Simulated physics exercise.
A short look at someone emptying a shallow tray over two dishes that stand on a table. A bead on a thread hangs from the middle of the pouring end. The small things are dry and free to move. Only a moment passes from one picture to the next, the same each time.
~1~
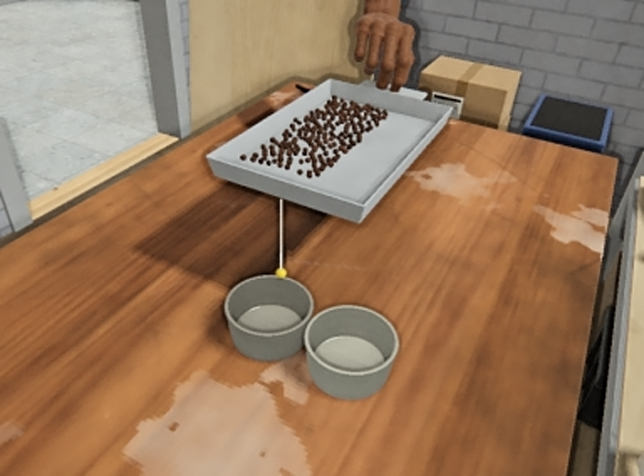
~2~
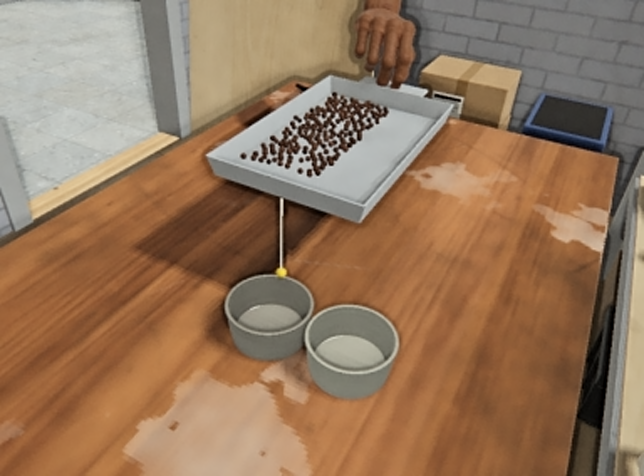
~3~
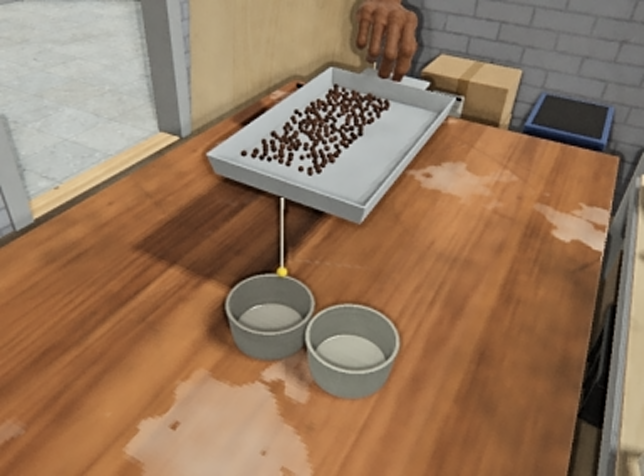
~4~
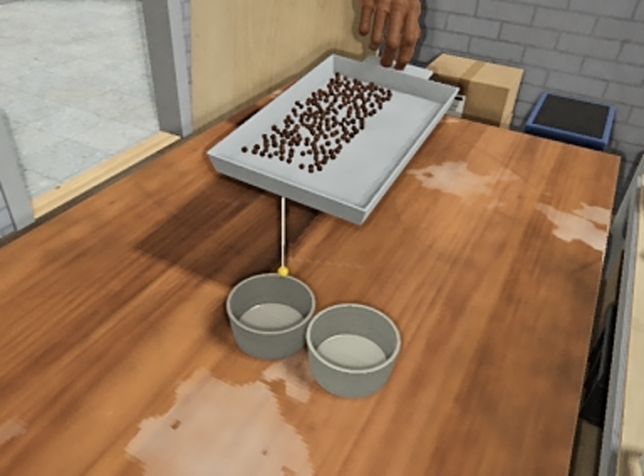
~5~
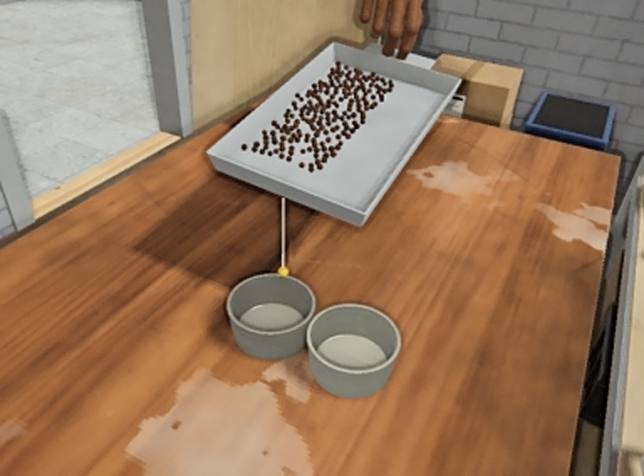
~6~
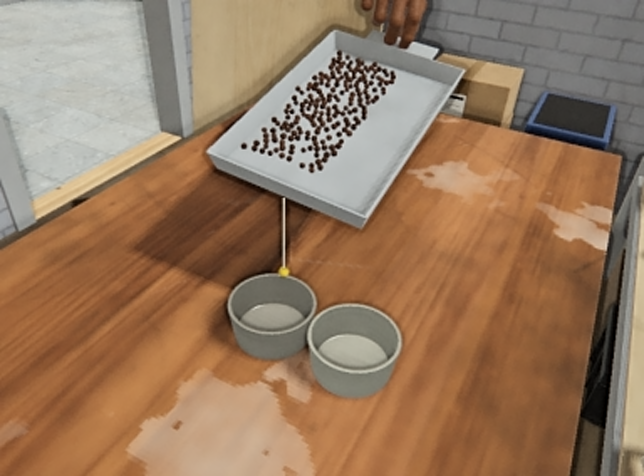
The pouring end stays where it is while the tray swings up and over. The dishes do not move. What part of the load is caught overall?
Together they catch the larger part.
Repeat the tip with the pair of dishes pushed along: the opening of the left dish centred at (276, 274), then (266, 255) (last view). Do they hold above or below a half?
At the first place over half, at the second under half.
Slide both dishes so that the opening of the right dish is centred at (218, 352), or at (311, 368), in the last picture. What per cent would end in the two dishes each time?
First some 0, then 10 per cent.
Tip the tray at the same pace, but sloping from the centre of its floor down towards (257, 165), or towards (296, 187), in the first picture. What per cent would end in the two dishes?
Roughly 0 per cent, and 50 per cent.
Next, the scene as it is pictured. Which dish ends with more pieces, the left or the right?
That is right.
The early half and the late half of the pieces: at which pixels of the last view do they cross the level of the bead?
Early half (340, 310), late half (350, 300).
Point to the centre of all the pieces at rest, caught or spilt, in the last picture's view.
Around (352, 360).
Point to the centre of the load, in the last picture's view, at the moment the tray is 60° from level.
Roughly at (340, 213).
Soon, tray tipped steeply; most on the tray; a small part in the right dish; a stray few outside both; a stray few in the air.
A while on, tray tipped past a quarter turn; a small part on the tray; about two thirds in the right dish; a stray few in the left dish; a stray few outside both; a small part in the air.
Towards the end, tray tipped past a quarter turn; nearly all in the right dish; a stray few in the left dish; a small part outside both.
Finally, tray tipped past a quarter turn; nearly all in the right dish; a stray few in the left dish; a small part outside both.
